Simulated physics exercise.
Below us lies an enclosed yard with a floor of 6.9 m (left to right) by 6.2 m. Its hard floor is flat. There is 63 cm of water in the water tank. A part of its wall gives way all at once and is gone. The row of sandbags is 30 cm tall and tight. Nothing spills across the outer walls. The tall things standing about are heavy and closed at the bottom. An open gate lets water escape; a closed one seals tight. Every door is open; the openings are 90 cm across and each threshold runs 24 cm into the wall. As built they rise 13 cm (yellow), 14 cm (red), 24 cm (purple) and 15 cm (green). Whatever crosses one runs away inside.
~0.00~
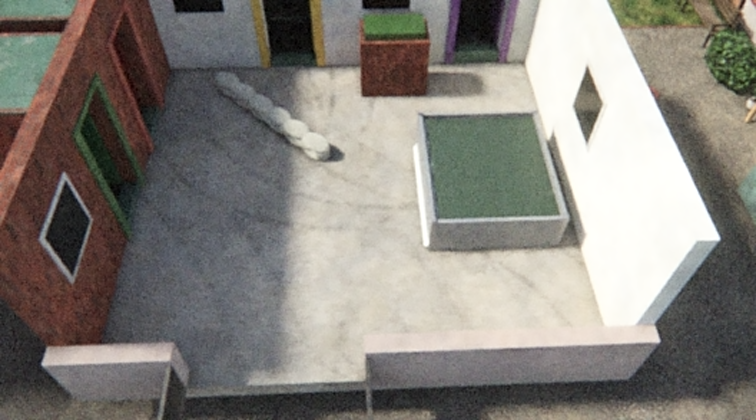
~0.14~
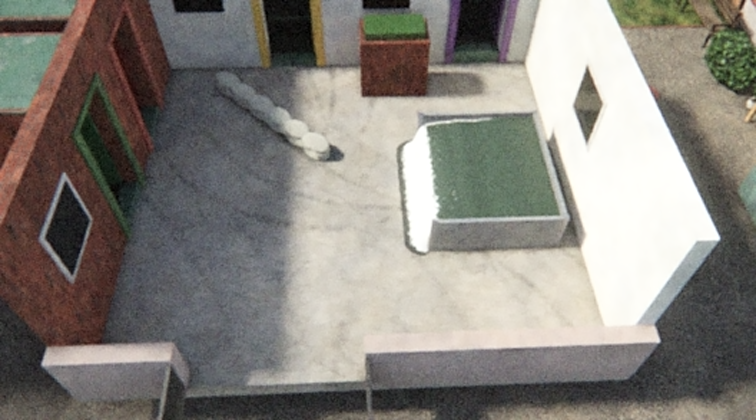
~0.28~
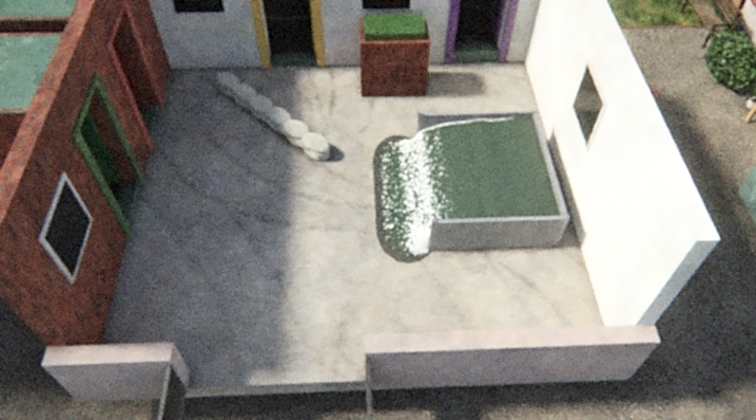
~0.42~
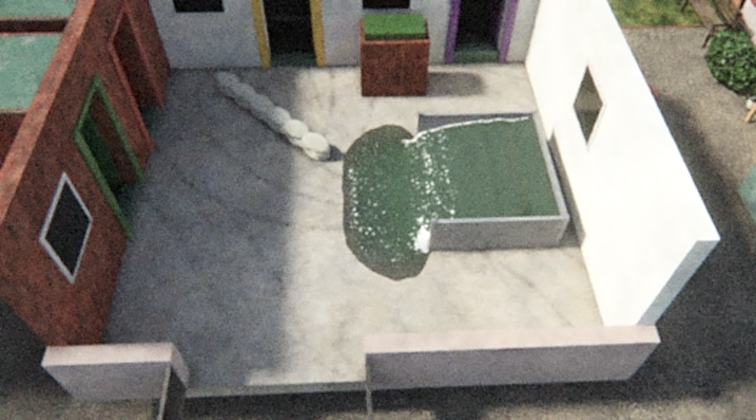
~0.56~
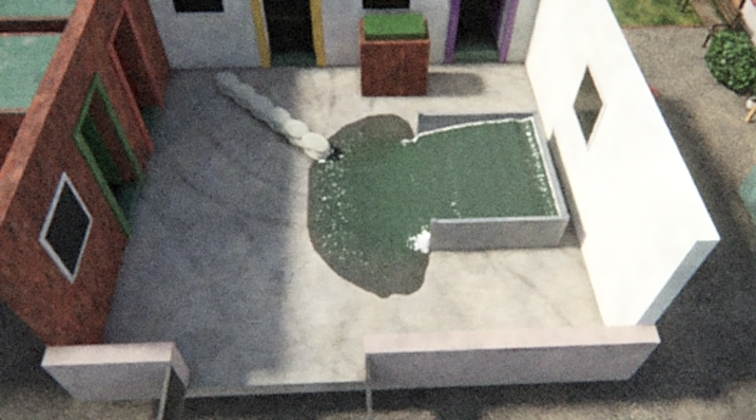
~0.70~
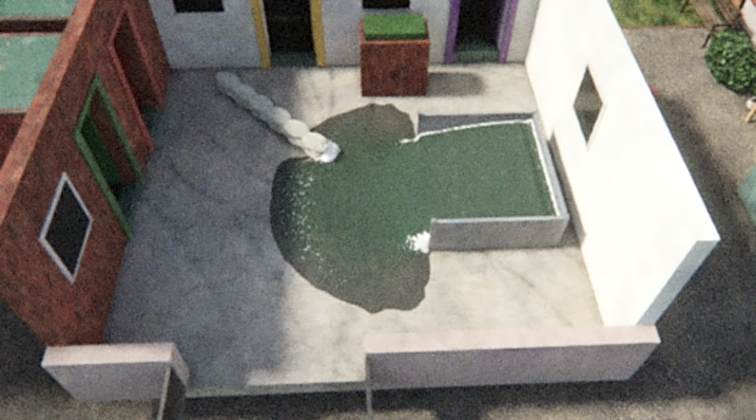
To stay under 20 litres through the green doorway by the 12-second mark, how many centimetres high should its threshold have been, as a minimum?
Close to 23 cm is just enough.
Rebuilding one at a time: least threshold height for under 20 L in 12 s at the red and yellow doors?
About 10.0 cm at red and 12.5 cm at yellow.
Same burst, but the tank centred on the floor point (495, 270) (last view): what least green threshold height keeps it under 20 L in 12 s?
Then roughly 17 cm.
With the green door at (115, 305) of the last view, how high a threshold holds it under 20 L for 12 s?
Roughly 17 cm.
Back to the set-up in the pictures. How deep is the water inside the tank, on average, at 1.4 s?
About 30 cm.
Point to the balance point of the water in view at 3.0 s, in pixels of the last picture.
At about (288, 198).
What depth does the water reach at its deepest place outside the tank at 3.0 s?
Up to some 34 cm.
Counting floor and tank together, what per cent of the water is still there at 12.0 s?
About 76 per cent.
After 1.4 s water covers 40 % of the floor, deepest (30 cm) near (330, 163); 14 cm at the green door, 0 litres in over its 15 cm threshold.
After 3.0 s water covers 65 % of the floor, deepest (34 cm) near (95, 373); 24 cm at the green door, 84 litres in over its 15 cm threshold.
After 12.0 s water covers 95 % of the floor, deepest (10 cm) near (544, 356); 5 cm at the green door, 106 litres in over its 15 cm threshold.
At the green door as built, the water arrived by 1.4 s and peaked near 30 cm at 2.0 s.
Run again over the same 12 s with other heights there, 43 litres in over 20 cm, 7 litres over 26.5 cm. The limit of 20 litres is kept from about 23 cm up.
